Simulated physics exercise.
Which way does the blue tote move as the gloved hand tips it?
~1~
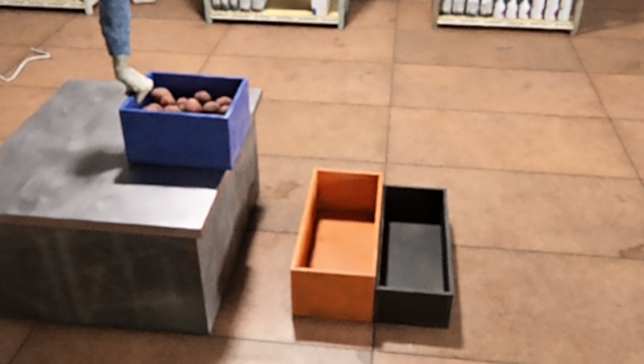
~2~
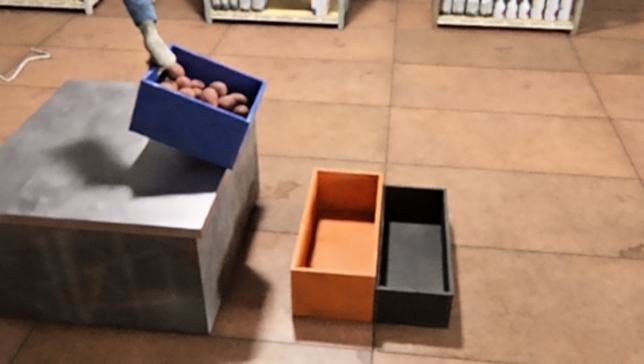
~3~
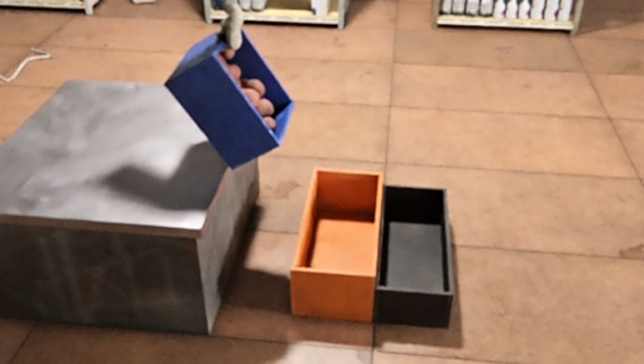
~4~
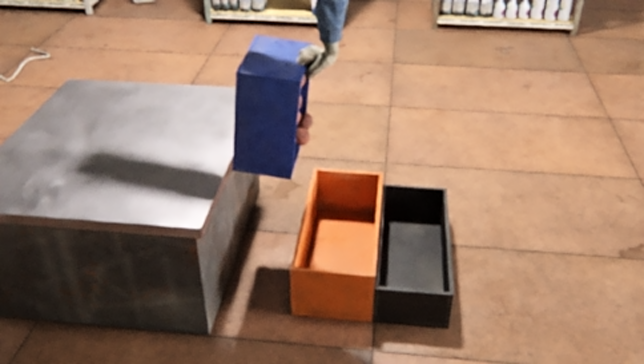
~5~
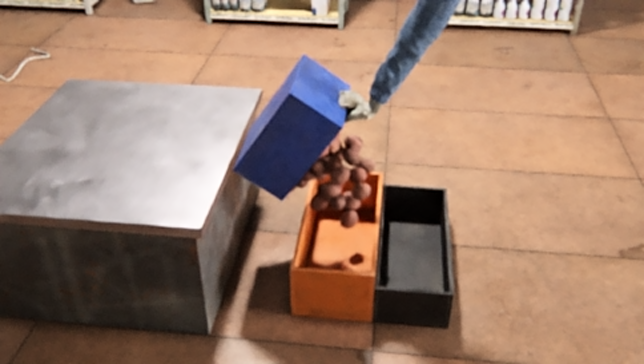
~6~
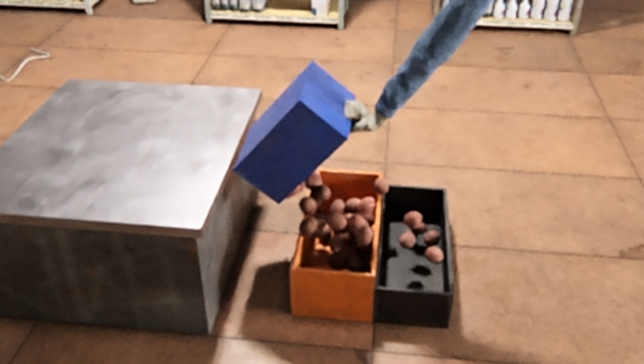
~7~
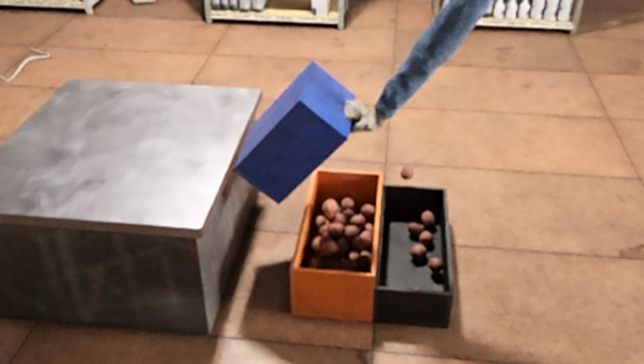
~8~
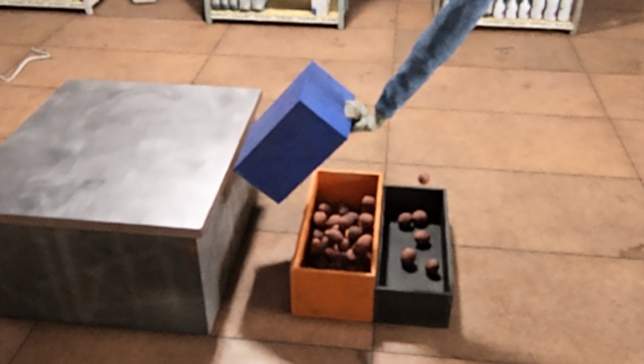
It moves to the right, swinging over the edge of the bench towards the orange box.
